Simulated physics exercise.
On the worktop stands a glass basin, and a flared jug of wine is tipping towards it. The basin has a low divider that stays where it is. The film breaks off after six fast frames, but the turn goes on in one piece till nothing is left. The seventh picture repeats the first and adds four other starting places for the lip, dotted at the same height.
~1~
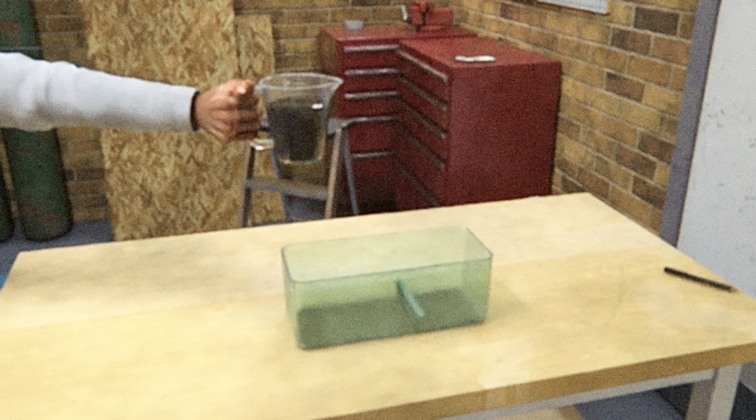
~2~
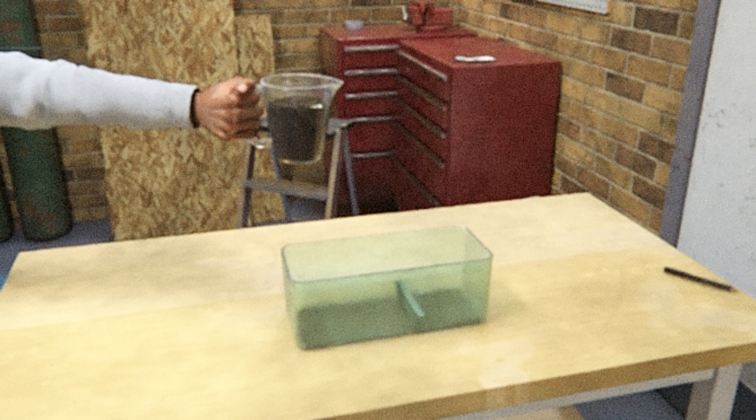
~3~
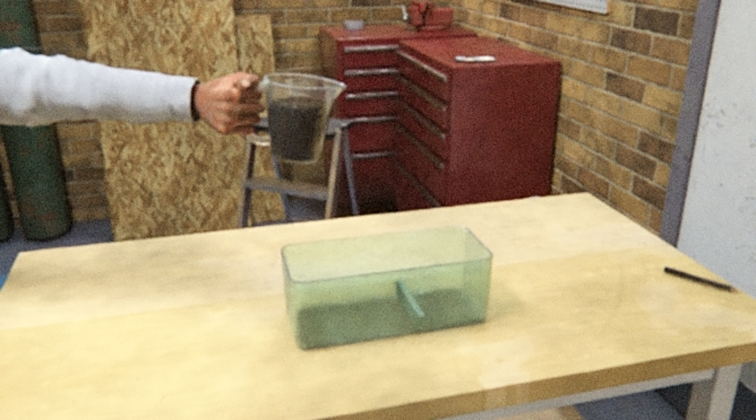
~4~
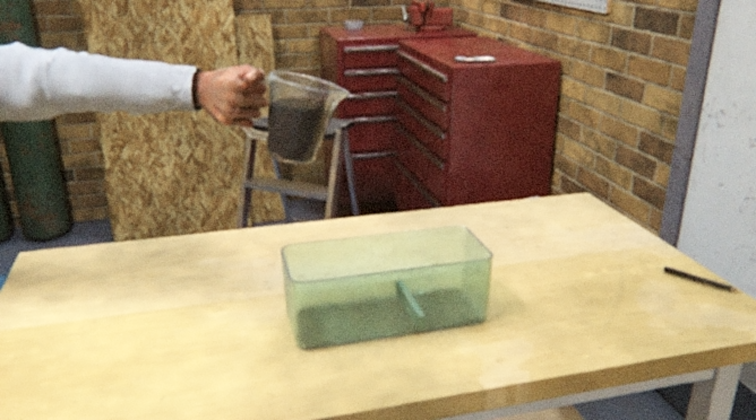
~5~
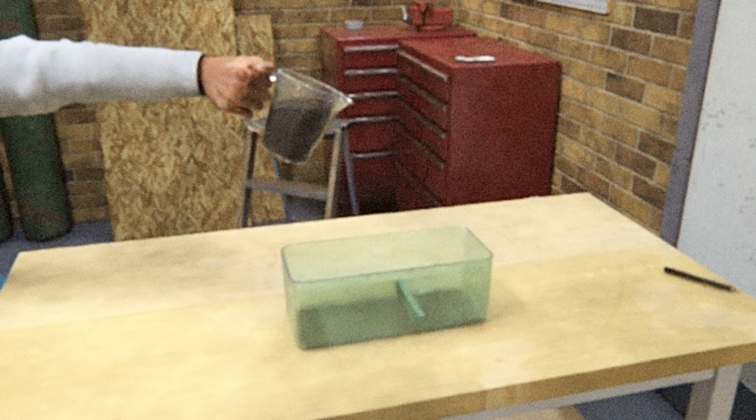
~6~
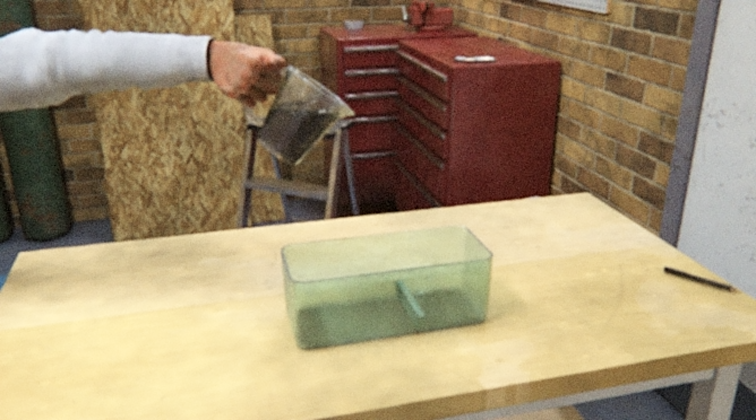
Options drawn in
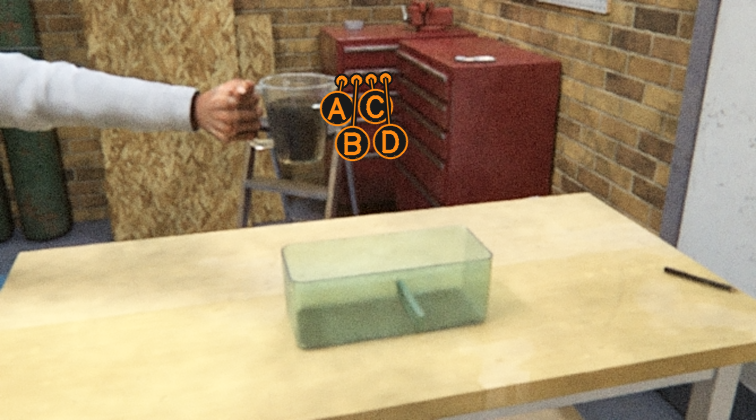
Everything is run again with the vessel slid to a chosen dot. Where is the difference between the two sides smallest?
Take B.
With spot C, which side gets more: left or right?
The right one.
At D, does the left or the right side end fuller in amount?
The right one.
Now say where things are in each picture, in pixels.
Upright, lip at (341, 81); basin from (295, 348) to (486, 319); top of the wall at (410, 297); nothing has left yet, in the first frame.
Upright, lip at (342, 82); nothing has left yet, in the second frame.
Tipped about 7°, lip at (345, 86); nothing has left yet, in the third frame.
Tipped about 14°, lip at (349, 92); nothing has left yet, in the fourth frame.
Tipped about 25°, lip at (352, 102); nothing has left yet, in the fifth frame.
Tipped about 37°, lip at (354, 113); nothing has left yet, in the sixth frame.
On the marked copy, A at (341, 81); B at (356, 80); C at (371, 79); D at (385, 78).
With A, about 85 % ends left of the wall and 8 % right of it; 6 % is lost outside.
With B, about 45 % ends left of the wall and 53 % right of it.
With C, about 16 % ends left of the wall and 80 % right of it; 5 % is lost outside.
With D, about 15 % ends left of the wall and 79 % right of it; 5 % is lost outside.
